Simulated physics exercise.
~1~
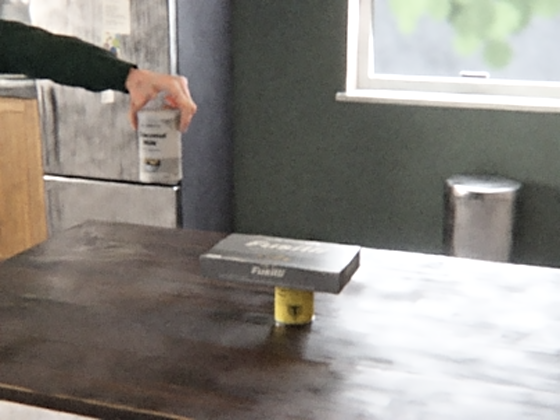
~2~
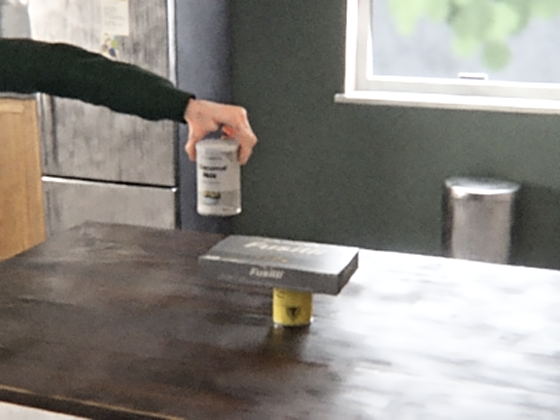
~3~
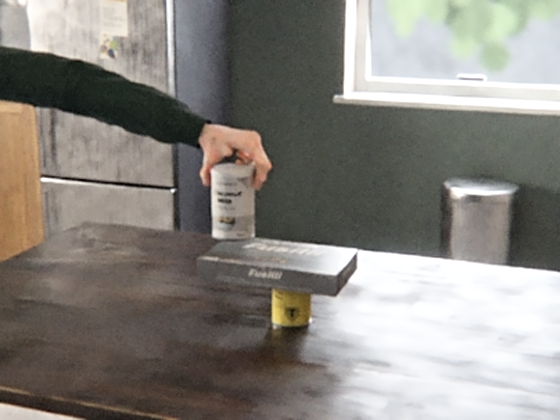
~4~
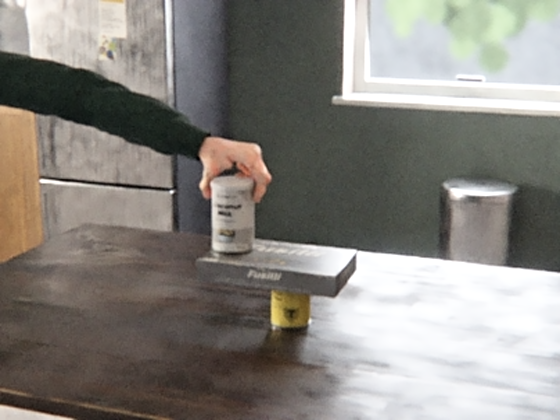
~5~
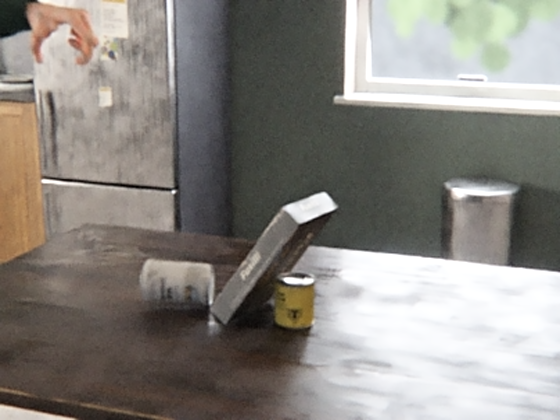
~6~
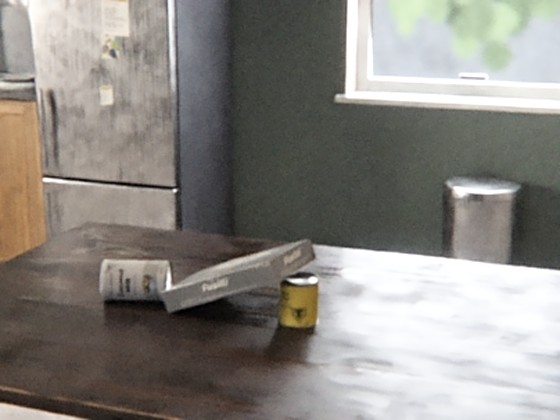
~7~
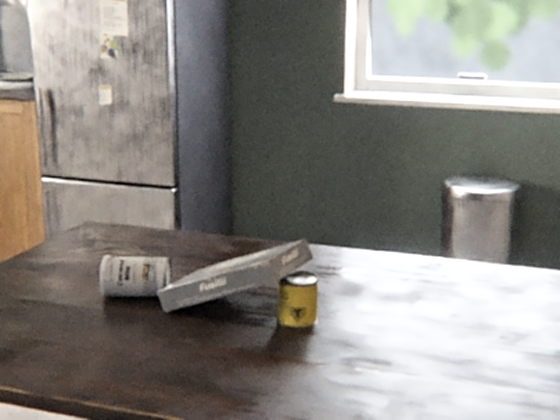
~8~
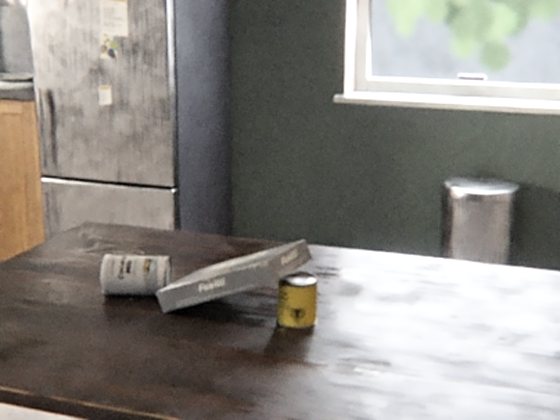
A hand in a dark sleeve reaches in from the left, carrying a white tin over a dark wooden table, seen from slightly above by a gently swaying camera. On the table, a flat grey packet lies balanced across a small yellow tin, with a fridge, a window and a metal bin behind. The hand moves right and lowers the white tin upright onto the packet's left end. Once it lets go and draws back, the packet tips steeply leftward and the white tin falls on its side. The packet settles at a slant against the standing yellow tin, the white tin lying at left.
